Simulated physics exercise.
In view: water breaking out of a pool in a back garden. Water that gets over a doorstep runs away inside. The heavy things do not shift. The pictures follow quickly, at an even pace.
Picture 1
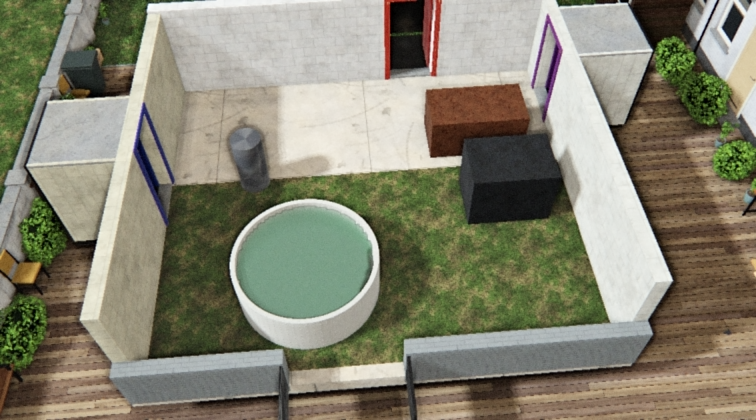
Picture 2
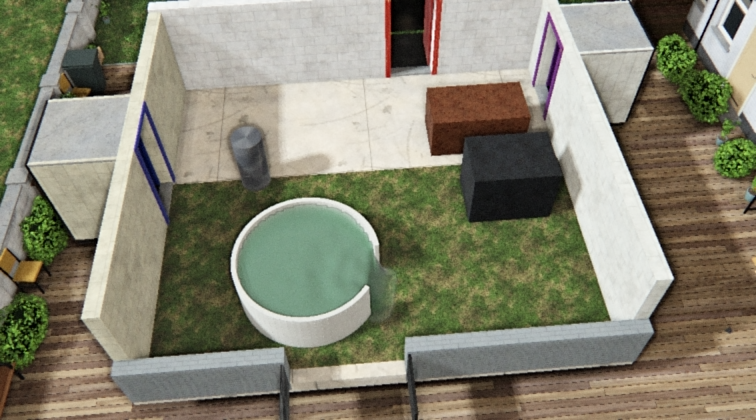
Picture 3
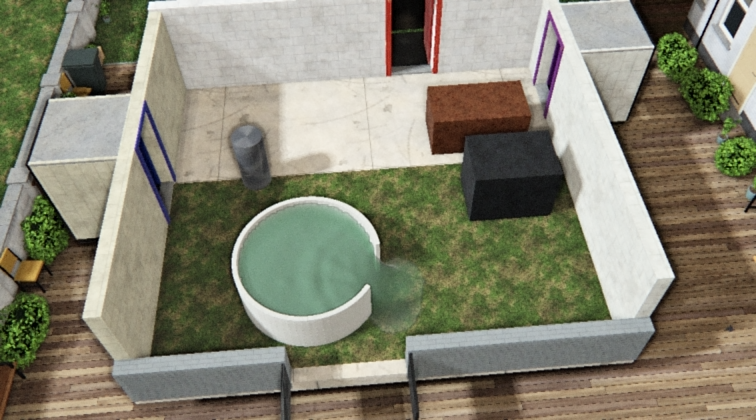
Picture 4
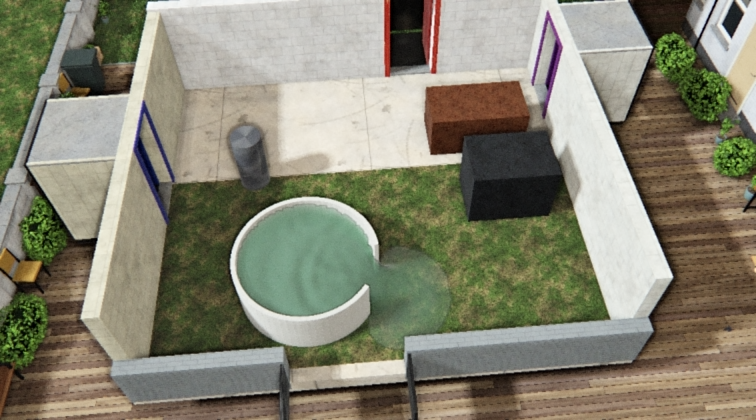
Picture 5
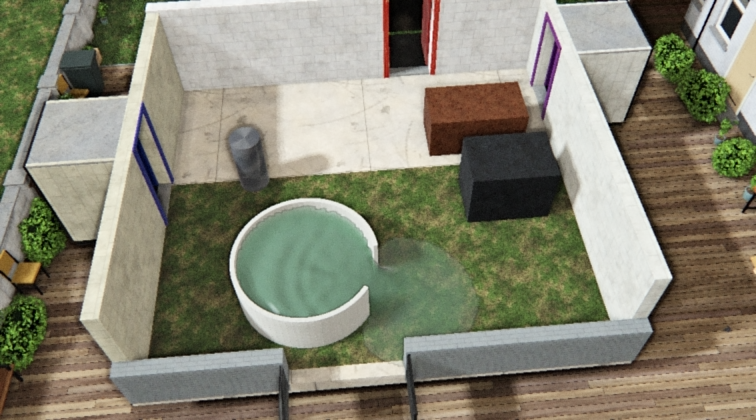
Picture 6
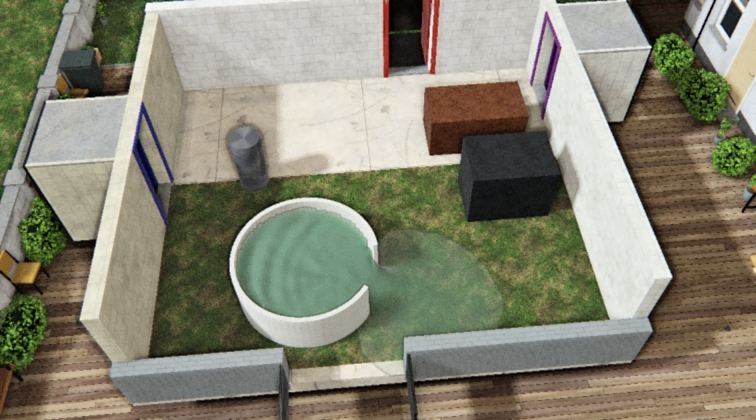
At the start, a round white pool of still green water sits on grass inside a walled yard, near a brown block and a black one. A gap opens in its right side and water pours out, then spreads rightward across the grass in a widening, rounded sheet.
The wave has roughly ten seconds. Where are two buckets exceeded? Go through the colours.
In the end: The red door stays under that; the purple door stays under that; the blue door stays under that.
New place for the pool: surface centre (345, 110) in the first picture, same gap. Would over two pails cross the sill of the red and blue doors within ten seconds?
My reading: Red lets more in, blue stays under.
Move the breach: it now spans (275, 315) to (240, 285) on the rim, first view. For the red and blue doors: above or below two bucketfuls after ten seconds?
One by one: Red stays under; blue takes more.
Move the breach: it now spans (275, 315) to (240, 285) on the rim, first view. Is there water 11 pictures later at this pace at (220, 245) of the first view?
At that place: Wet.
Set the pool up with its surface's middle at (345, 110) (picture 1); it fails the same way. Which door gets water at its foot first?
The red-painted one.
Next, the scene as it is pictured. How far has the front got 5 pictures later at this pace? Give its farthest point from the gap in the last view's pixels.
Roughly at (578, 344).
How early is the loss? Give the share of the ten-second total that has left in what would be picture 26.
Some 20 per cent.
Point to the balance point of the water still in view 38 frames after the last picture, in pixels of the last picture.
Near (437, 263).
A moment on, water covers 20 % of the floor; the red door not reached, the purple door not reached, the blue door not reached.
Next, water covers 25 % of the floor; the red door not reached, the purple door not reached, the blue door not reached.
Then, water covers 30 % of the floor; the red door not reached, the purple door not reached, the blue door not reached.
Later, water covers 45 % of the floor; the red door not reached, the purple door wet at the sill, nothing in, the blue door not reached.
In the end, water covers 80 % of the floor; the red door wet at the sill, nothing in, the purple door under two buckets in, the blue door not reached.
